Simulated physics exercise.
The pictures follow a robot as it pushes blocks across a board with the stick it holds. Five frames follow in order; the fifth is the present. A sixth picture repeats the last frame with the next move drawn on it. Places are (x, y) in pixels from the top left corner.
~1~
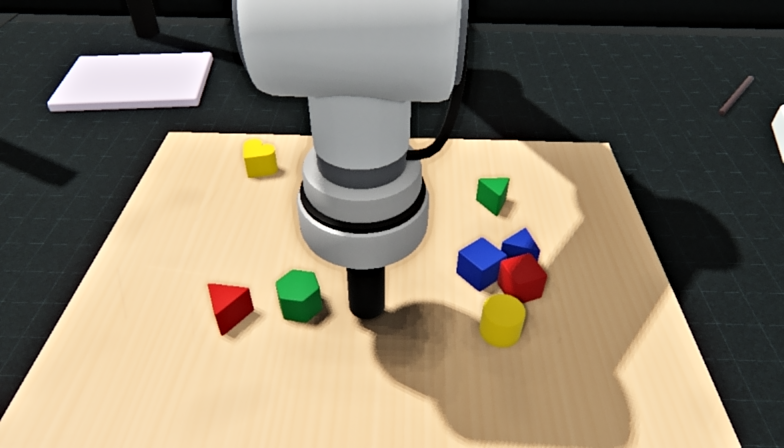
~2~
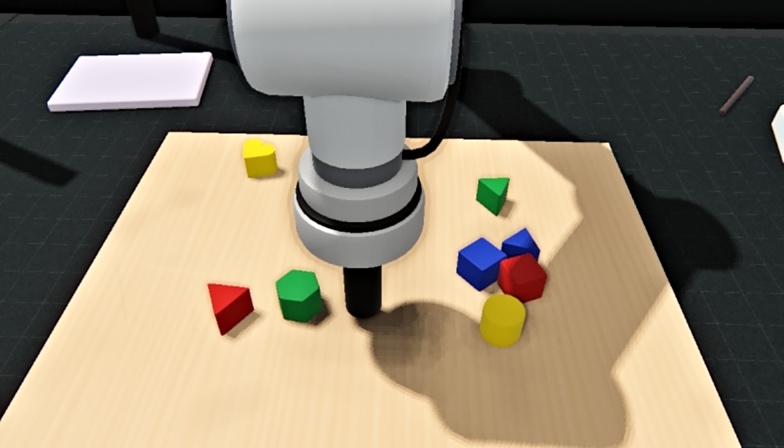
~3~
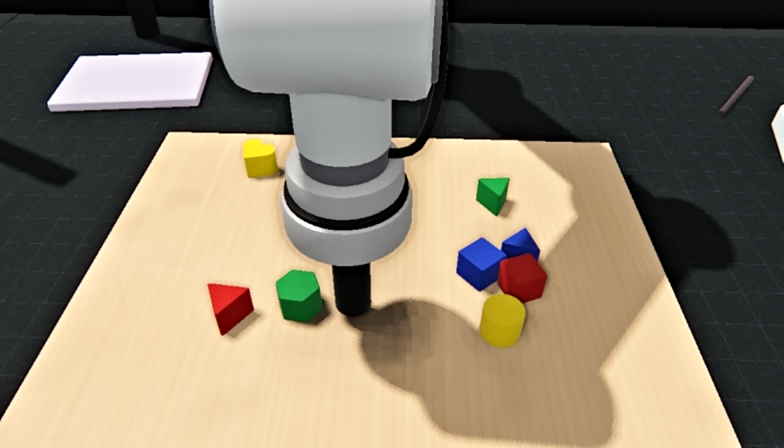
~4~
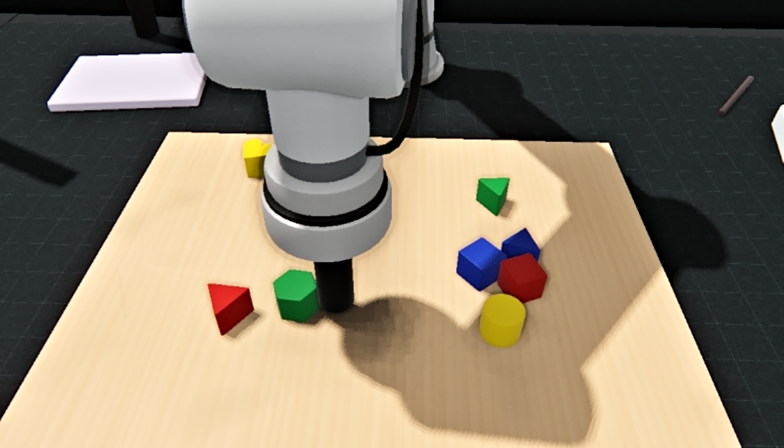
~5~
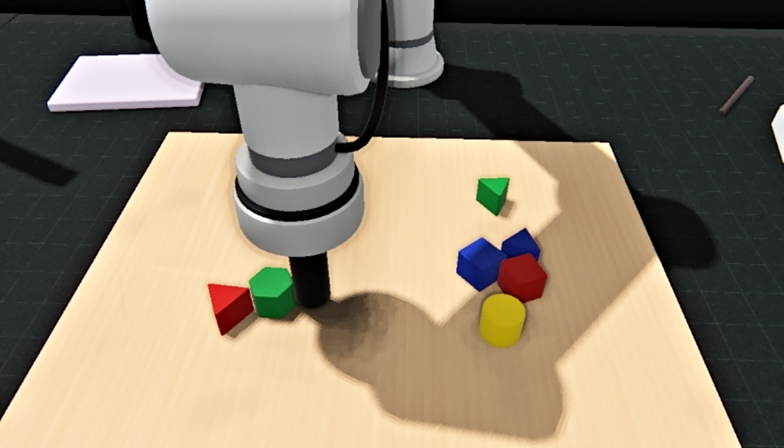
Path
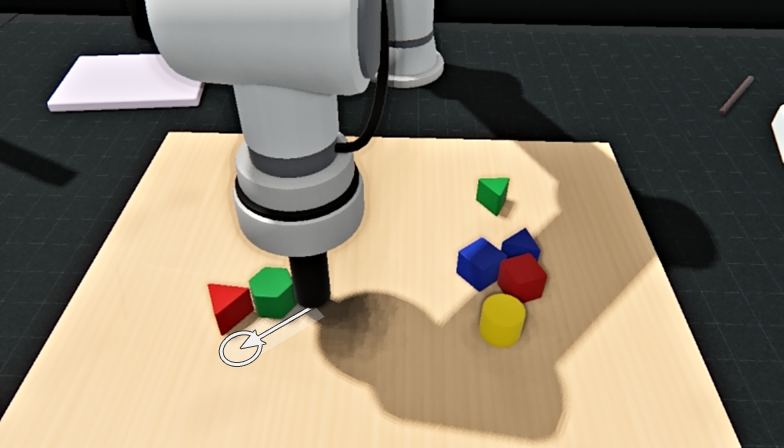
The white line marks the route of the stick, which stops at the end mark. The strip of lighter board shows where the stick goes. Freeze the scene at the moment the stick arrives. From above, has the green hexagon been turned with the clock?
The answer is yes.
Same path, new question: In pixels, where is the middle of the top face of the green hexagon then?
It will likely be found at (247, 284).
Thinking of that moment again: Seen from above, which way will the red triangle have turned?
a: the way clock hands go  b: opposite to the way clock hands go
b (opposite to the way clock hands go)
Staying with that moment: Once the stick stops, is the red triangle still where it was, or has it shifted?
Moved off its spot.
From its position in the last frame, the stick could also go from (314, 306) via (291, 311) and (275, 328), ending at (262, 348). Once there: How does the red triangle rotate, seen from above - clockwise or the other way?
Spin direction: Counter-clockwise.
Drawn move, in a line from (314, 306) to (241, 348).
On the path given first. Halfway along, stick at (277, 316); red triangle at (212, 292), turned 45° anticlockwise; green hexagon at (249, 284), turned 60° clockwise.
At the end, stick at (238, 338); red triangle at (211, 292), turned 50° anticlockwise; green hexagon at (247, 284), turned 75° clockwise.
